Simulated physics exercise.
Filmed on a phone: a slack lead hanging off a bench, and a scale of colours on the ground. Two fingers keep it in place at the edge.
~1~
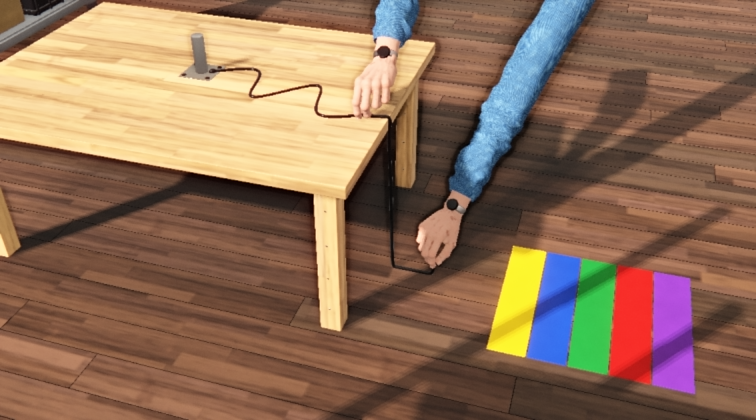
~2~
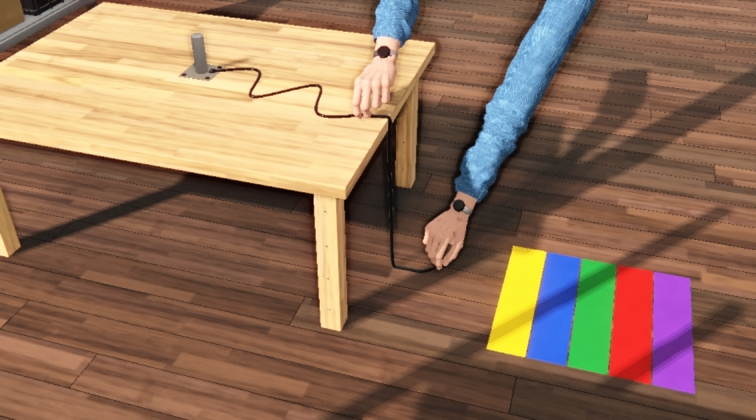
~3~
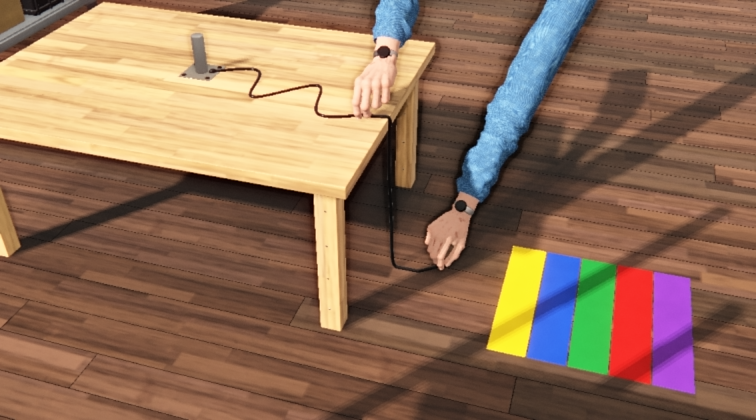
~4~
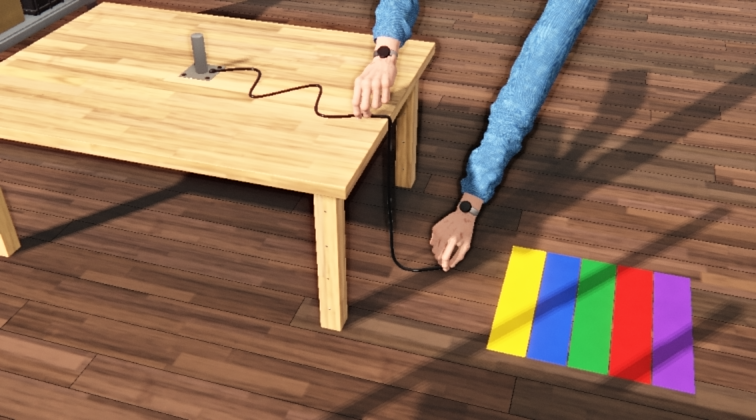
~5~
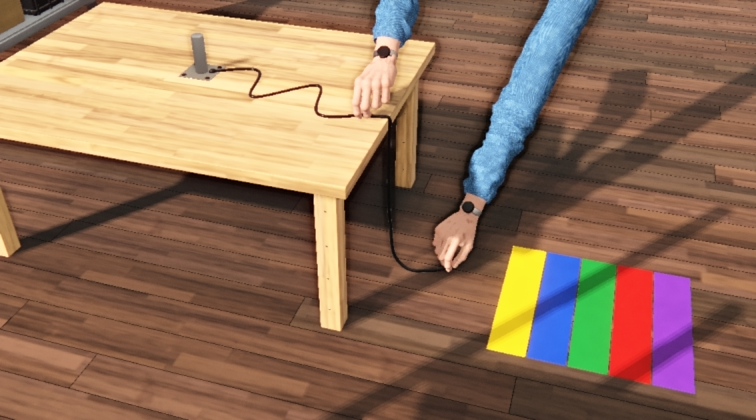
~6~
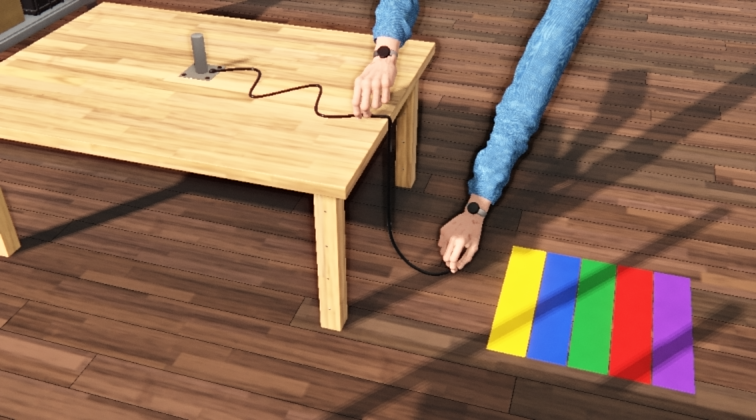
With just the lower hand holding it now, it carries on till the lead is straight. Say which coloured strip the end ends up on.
It ends up on the purple strip.
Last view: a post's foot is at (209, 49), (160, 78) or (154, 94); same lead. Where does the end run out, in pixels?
Taking the tries in turn, you get (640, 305), (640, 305) and (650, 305).
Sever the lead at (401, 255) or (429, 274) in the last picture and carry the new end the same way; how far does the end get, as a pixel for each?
In turn, around (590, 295) and around (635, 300).
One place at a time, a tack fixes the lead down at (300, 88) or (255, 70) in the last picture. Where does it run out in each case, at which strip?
First try green, second try purple.
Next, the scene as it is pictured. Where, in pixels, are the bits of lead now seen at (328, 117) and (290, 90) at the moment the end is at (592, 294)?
Positions: (402, 159) for the first, (340, 100) for the second.
Soon after, end near (592, 294); over green.
Then, end near (645, 304); over red.
At full stretch, end near (678, 310); over purple. The purple one.
